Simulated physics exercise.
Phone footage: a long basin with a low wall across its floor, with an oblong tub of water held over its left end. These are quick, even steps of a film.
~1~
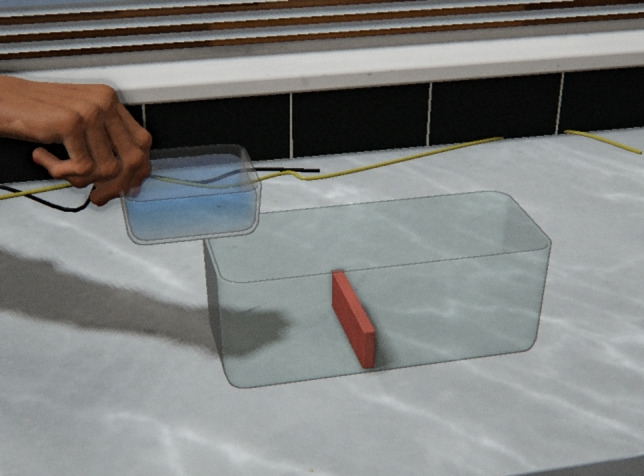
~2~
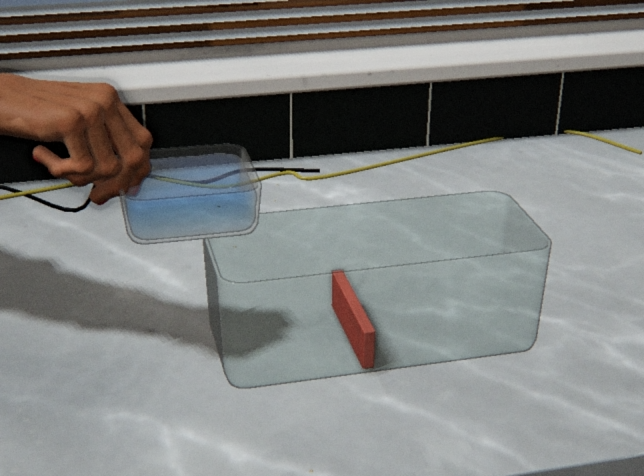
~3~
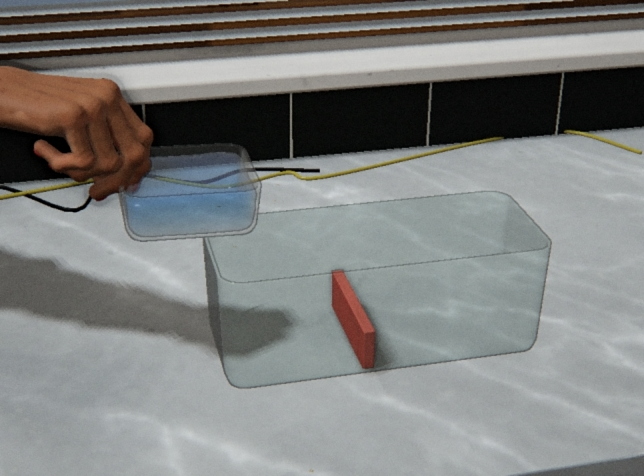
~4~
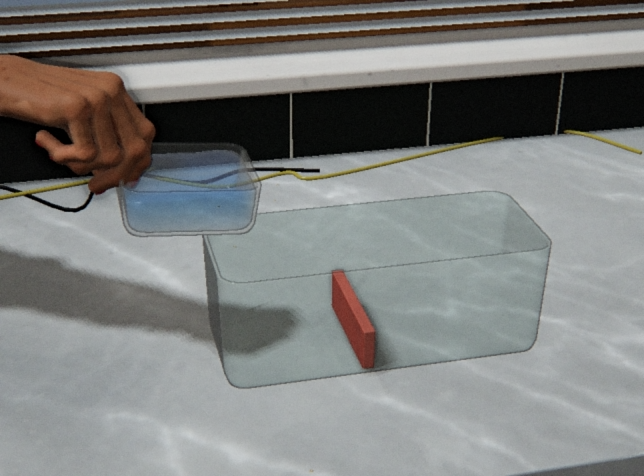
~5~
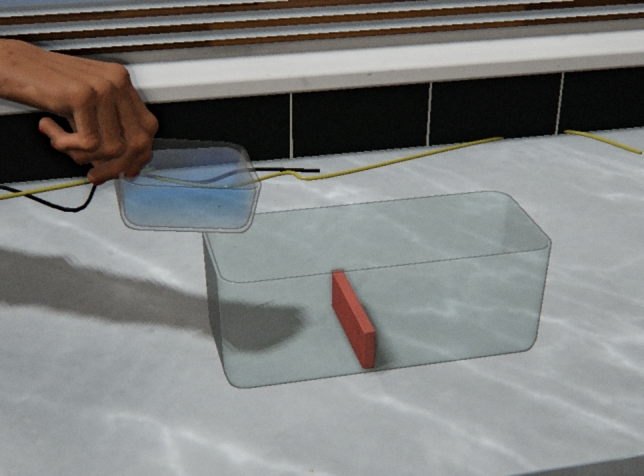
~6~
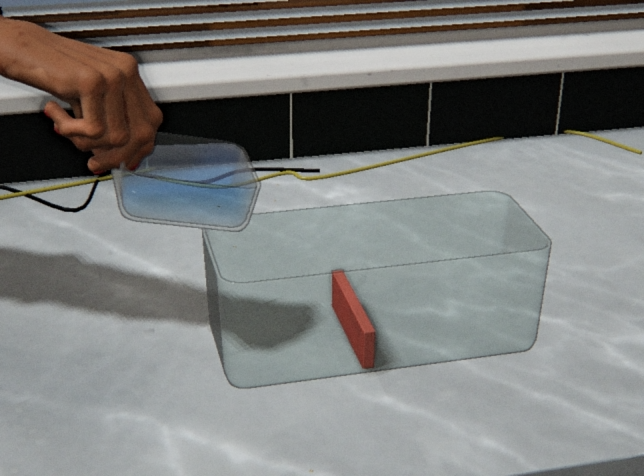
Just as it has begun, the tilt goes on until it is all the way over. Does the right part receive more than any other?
No, the left part does.
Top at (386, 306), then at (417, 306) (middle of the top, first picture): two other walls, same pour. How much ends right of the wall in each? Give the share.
About 10 % and 15 %.
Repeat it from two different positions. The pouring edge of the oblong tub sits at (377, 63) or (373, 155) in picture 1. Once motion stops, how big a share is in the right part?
Near 90 per cent for the first start, near 95 per cent for the second.
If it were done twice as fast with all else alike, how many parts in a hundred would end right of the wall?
Near 60 %.
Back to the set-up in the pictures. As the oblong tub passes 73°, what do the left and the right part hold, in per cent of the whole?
Left about 35, right about 0.
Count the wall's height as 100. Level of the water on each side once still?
Once it settles, the left reaches around 50 and the right around 10.
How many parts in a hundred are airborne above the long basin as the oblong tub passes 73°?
Share in flight: Approx. 40 %.
A moment on, the tilt is 73° and 22 per cent is still to pour, 36 is left of the wall and 1 right of it.
Next, the tilt is 110° and 1 per cent is still to pour, 69 is left of the wall and 25 right of it.
Then the tilt is 118° and 0 per cent is still to pour, 73 is left of the wall and 26 right of it.
Later the tilt is 118° and 0 per cent is still to pour, 73 is left of the wall and 26 right of it.
Finally, 73 per cent lies left of the wall, 26 right of it and 1 outside.
